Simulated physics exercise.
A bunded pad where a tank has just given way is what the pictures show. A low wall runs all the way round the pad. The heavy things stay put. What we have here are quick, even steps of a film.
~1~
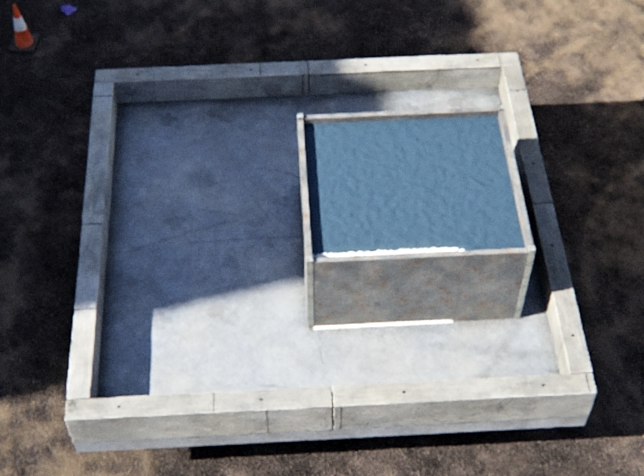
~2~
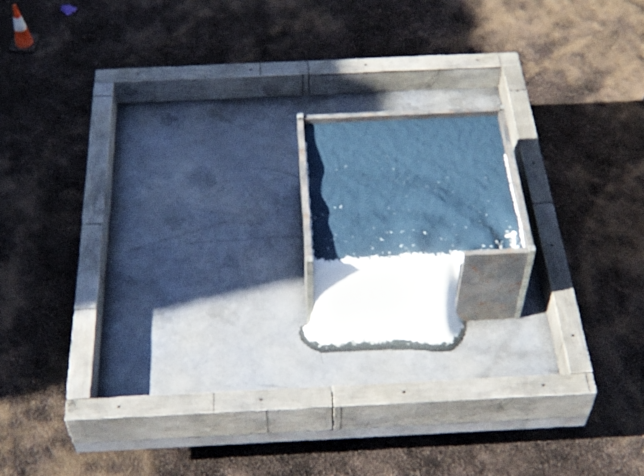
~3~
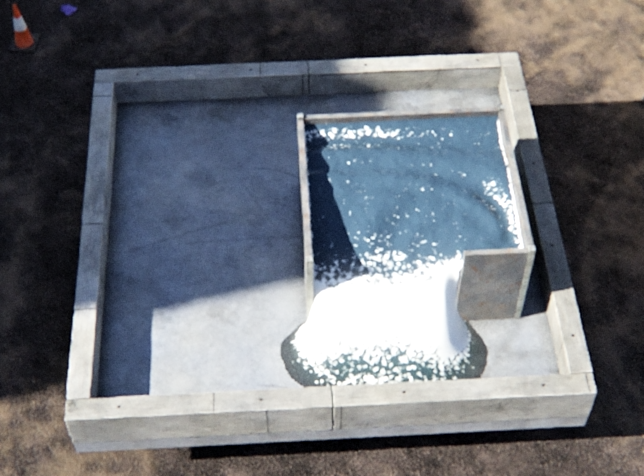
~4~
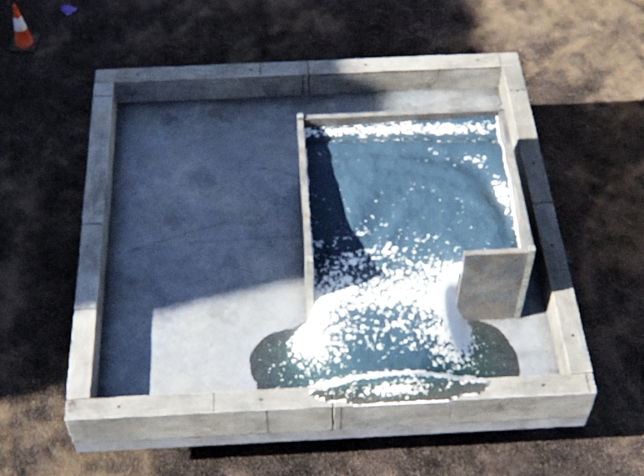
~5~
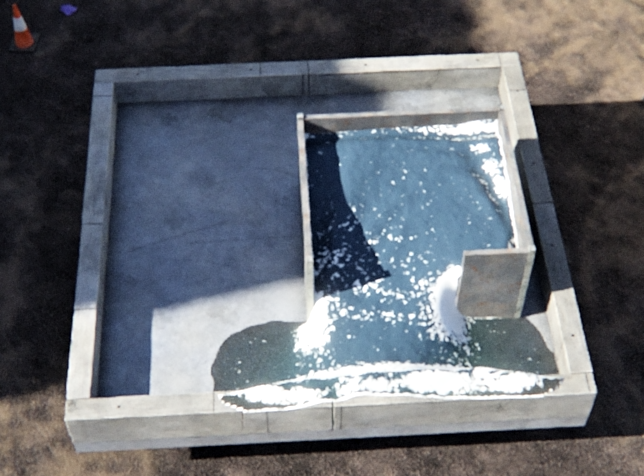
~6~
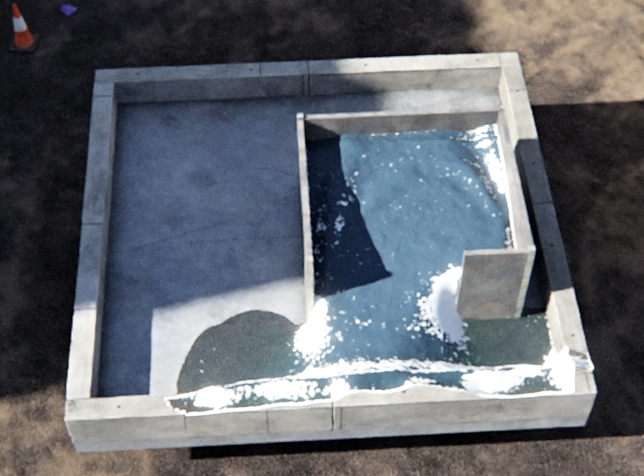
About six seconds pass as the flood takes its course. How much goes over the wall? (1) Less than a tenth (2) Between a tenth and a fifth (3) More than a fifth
The answer is 3.
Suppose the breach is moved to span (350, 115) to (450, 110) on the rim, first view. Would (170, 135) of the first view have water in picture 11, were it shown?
Submerged.
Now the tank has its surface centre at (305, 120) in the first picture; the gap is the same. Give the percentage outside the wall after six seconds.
About 18 per cent.
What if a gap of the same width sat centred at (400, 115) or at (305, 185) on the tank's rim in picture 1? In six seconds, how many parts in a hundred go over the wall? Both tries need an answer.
Near 24 per cent, then near 16 per cent.
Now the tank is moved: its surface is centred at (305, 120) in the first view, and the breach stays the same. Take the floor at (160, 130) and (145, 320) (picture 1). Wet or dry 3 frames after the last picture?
Untouched, submerged.
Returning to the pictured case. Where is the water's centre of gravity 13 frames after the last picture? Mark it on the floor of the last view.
Centre of the water: Near (359, 284).
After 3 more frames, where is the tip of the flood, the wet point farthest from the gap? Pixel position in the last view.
By then the tip should be at about (98, 415).
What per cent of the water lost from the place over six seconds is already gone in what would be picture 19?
Near 95 in a hundred.
A moment on, water covers 30 % of the floor; the low wall has let 9 % over.
Next, water covers 35 % of the floor; the low wall has let 14 % over.
Then, water covers 65 % of the floor; the low wall has let 25 % over.
Later, water covers 75 % of the floor; the low wall has let 27 % over.
In the end, water covers 85 % of the floor; the low wall has let 27 % over.
